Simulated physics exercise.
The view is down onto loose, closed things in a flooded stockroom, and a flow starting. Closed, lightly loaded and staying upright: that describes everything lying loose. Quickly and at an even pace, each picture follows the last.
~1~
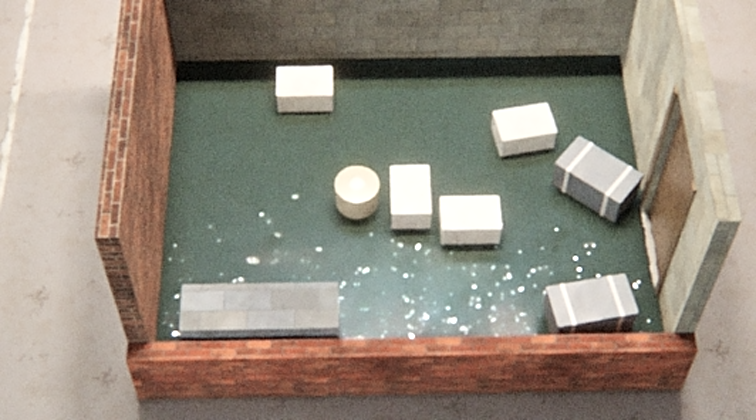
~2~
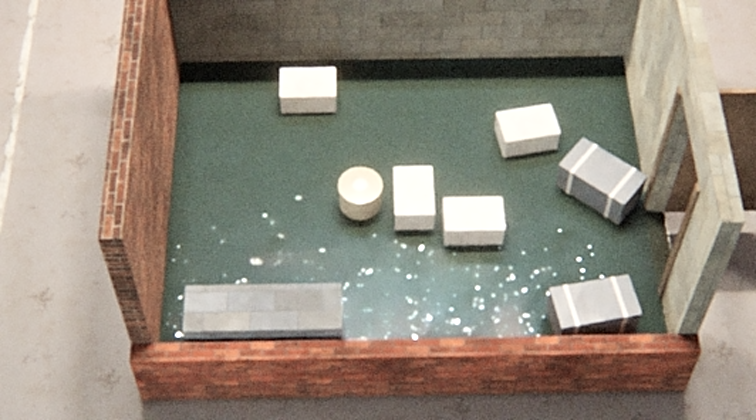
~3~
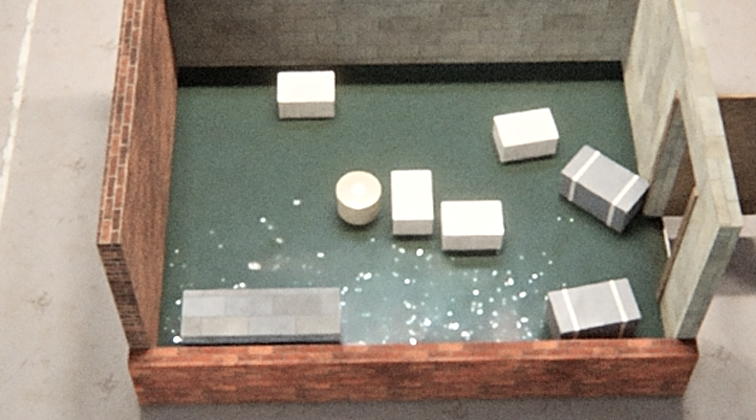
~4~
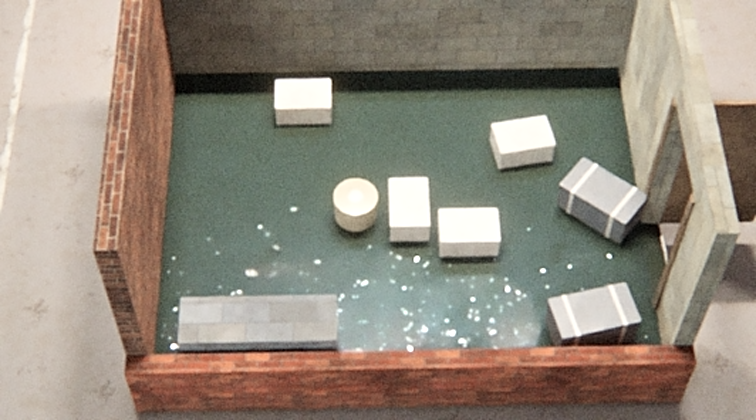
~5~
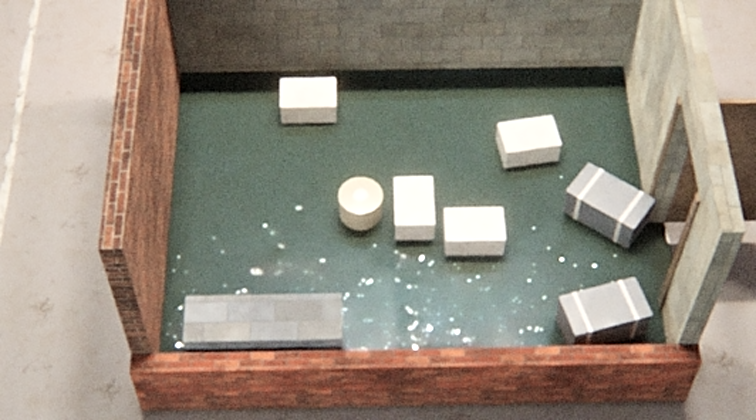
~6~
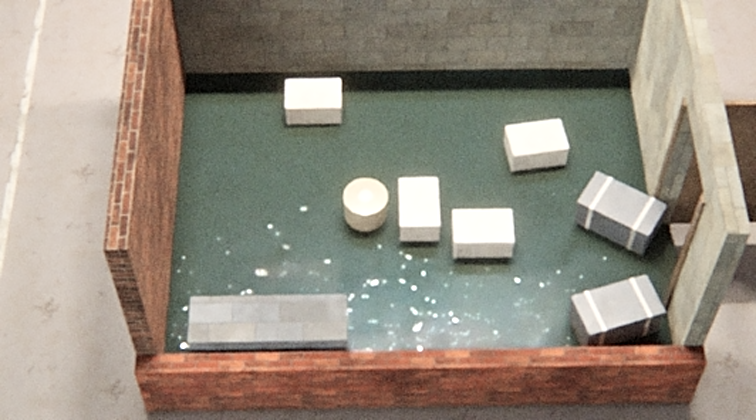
A door in the right wall opens, then two gray trunks drift slightly rightward on water.
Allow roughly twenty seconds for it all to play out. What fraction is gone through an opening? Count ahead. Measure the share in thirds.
The portion will probably reach two thirds or more.
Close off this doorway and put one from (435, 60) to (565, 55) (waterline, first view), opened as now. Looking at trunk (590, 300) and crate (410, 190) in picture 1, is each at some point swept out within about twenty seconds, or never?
Well, the first one never leaves, but the second one leaves.
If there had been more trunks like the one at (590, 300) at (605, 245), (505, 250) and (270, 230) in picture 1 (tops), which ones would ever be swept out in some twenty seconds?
Okay, one at a time: Gets out, next gets out, last does not get out.
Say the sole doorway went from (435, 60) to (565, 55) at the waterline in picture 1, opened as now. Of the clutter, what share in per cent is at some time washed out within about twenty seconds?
I'd say some 90 in a hundred.
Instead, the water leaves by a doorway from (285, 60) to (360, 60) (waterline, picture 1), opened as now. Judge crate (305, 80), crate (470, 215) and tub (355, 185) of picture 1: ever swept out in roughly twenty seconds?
Taken in that order, the answers are swept away, not lost, swept away.
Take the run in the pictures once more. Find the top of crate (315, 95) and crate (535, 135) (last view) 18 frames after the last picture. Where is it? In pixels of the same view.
(352, 97) and (629, 209), roughly.
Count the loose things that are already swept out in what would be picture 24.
By my count it is 2.
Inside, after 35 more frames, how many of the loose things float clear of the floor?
Tally: 3.
A moment on, 1 of 7 are out; 6 afloat.
Next, 2 of 7 are out; 5 afloat.
Later, 4 of 7 are out; 3 afloat.
In the end, 5 of 7 are out; 2 afloat.
